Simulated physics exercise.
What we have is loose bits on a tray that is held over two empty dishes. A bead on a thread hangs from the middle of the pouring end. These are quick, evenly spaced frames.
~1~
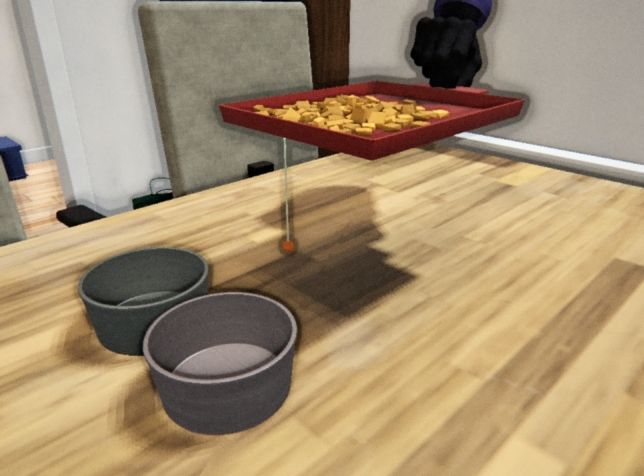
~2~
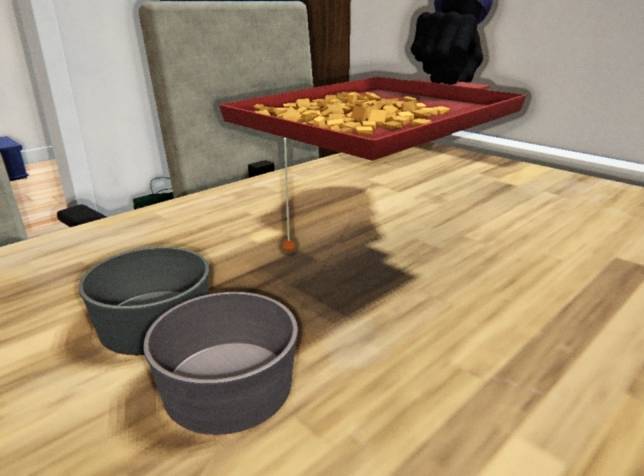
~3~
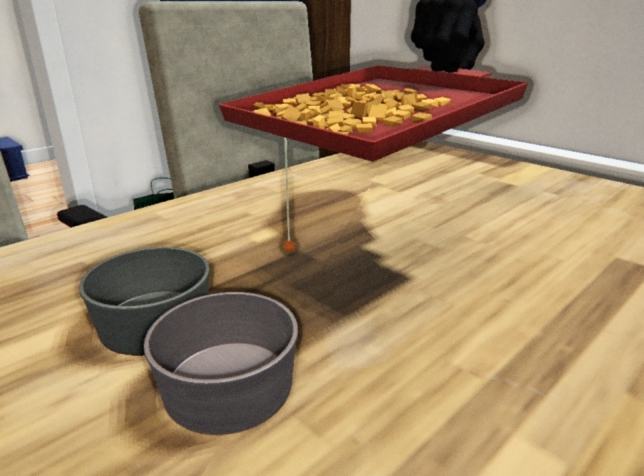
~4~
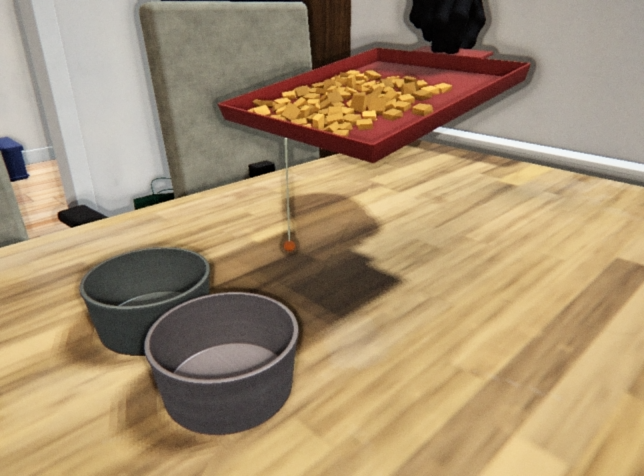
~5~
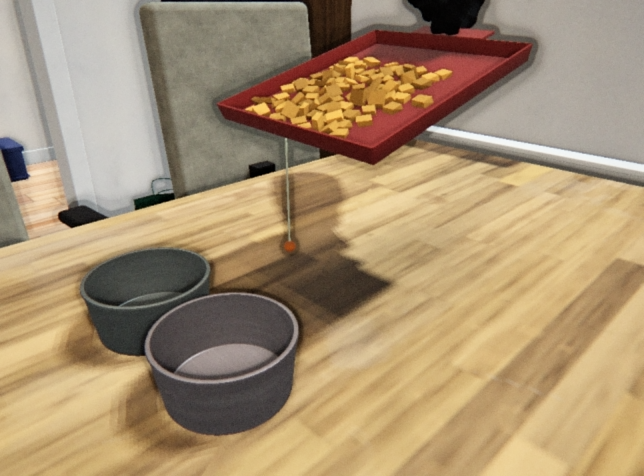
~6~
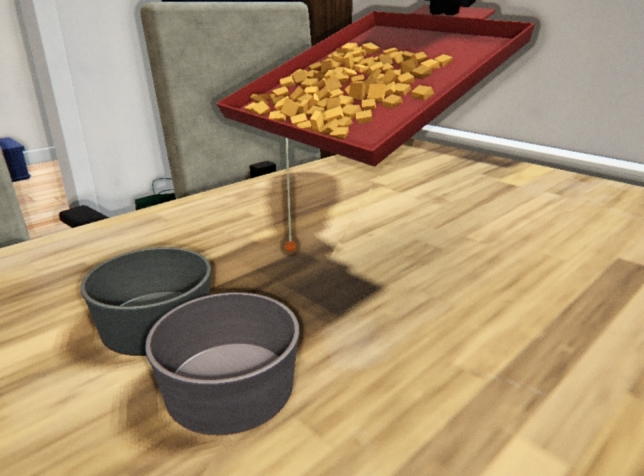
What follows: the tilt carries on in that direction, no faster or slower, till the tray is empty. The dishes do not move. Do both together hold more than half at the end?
They take under half between them.
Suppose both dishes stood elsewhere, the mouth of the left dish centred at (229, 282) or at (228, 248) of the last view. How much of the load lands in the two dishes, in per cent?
Roughly 80 per cent, and 80 per cent.
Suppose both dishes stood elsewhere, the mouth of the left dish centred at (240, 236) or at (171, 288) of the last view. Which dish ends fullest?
One: The right dish. Two: The left dish.
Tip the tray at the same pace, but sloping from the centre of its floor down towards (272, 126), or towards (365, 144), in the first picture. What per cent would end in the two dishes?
Roughly 0 per cent, and 0 per cent.
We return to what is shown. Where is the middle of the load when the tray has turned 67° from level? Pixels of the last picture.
Near (299, 96).
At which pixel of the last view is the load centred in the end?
Near (267, 335).
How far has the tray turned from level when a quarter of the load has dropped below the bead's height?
Near 105 degrees.
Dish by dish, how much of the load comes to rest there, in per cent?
The left dish has 10 per cent, the right dish has 10.
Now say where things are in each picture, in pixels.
In the first frame, corners of the pouring end near (223, 105) and (373, 139), level; middle of the load near (359, 113), cereal squares; left dish near (90, 318); right dish near (159, 389); bead on its thread near (288, 246).
In the second frame, corners of the pouring end near (223, 104) and (373, 139), level; middle of the load near (359, 111).
In the third frame, corners of the pouring end near (223, 104) and (373, 140), tipped barely, lowest at the right corner; middle of the load near (360, 105).
In the fourth frame, corners of the pouring end near (222, 103) and (372, 142), tipped a little, lowest at the right corner; middle of the load near (359, 96).
In the fifth frame, corners of the pouring end near (221, 103) and (372, 145), tipped a little, lowest at the right corner; middle of the load near (358, 88).
In the sixth frame, corners of the pouring end near (220, 102) and (372, 148), tipped clearly, lowest at the right corner; middle of the load near (358, 79); left dish near (93, 318); right dish near (162, 389).
Shortly afterwards, tray tipped steeply; all but a few on the tray; only a few in the air.
Next, tray tipped past a quarter turn; near a third on the tray; a little in the right dish; only a few in the left dish; near a quarter outside both; near a third in the air.
Some moments later, tray tipped past a quarter turn; a little in the right dish; a little in the left dish; the bulk outside both.
In the end, tray tipped past a quarter turn; a little in the right dish; a little in the left dish; the bulk outside both.
